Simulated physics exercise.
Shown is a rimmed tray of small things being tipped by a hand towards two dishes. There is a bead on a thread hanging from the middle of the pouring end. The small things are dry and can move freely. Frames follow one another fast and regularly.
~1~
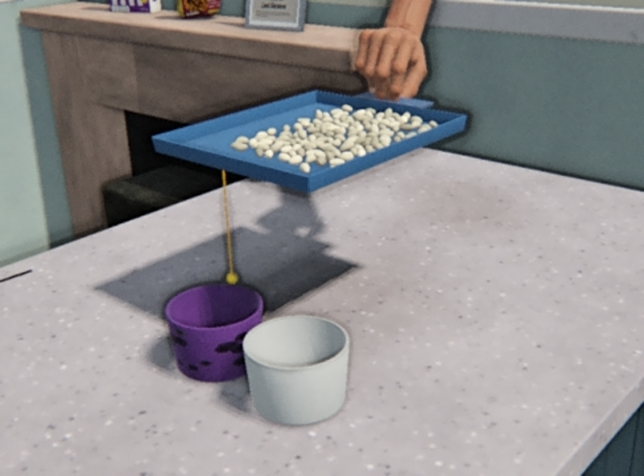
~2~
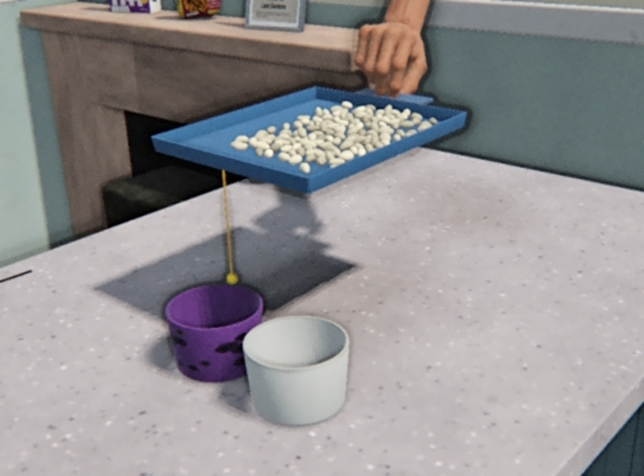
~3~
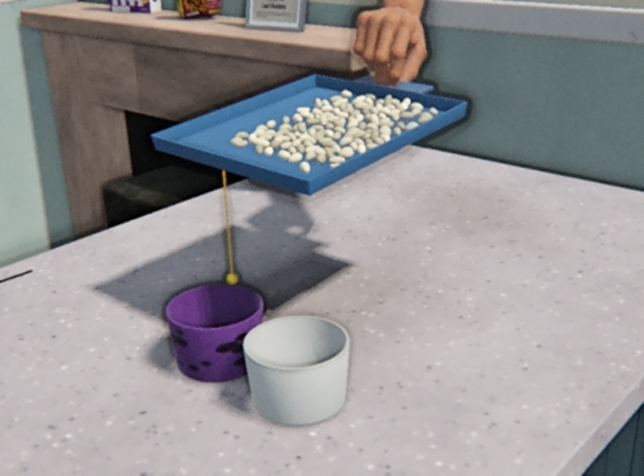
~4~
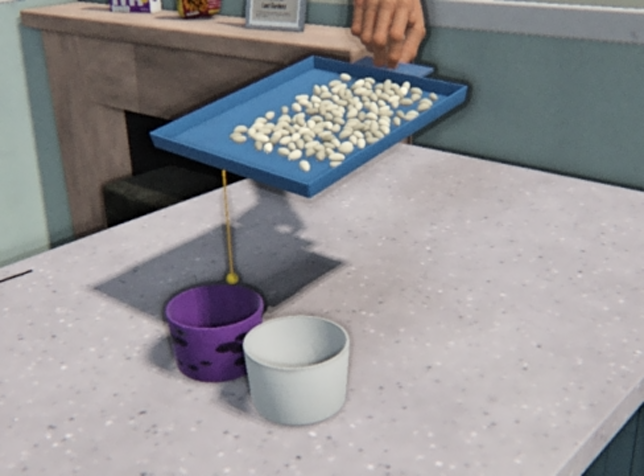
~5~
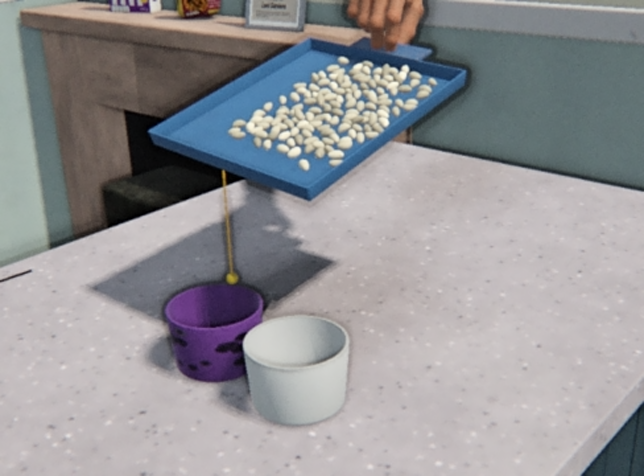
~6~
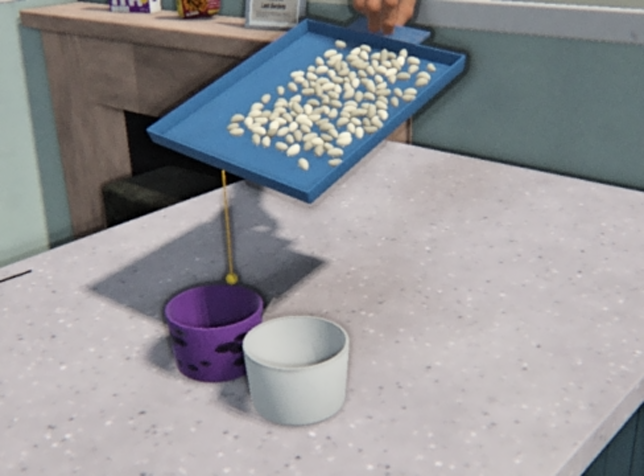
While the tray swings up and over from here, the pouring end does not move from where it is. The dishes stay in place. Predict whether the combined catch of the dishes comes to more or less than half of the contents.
The combined catch is more than half.
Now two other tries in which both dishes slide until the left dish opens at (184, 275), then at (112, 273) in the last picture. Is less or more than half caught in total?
At place one the minor share; at place two the minor share.
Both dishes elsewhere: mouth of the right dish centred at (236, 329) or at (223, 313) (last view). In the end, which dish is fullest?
Result, first place: The righthand one; second place: The righthand one.
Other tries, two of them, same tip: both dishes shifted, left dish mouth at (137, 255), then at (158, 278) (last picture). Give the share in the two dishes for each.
First 0 per cent, second 20 per cent.
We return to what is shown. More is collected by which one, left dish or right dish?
It is the right dish.
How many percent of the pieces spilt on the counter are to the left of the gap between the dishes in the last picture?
That's about 70 per cent of the spill.
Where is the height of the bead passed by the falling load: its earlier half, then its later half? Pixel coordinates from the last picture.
First near (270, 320), later near (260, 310).
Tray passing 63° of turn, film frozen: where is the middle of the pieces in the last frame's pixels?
In the last view, the load is centred close to (284, 144).
Soon, tray tipped steeply; nearly all on the tray; a stray few in the air.
A while on, tray tipped past a quarter turn; about two thirds on the tray; about a quarter in the right dish; a stray few in the left dish; a small part outside both; a small part in the air.
Towards the end, tray tipped past a quarter turn; about two thirds in the right dish; about a quarter in the left dish; about a quarter outside both.
Finally, tray tipped past a quarter turn; about two thirds in the right dish; about a quarter in the left dish; about a quarter outside both.
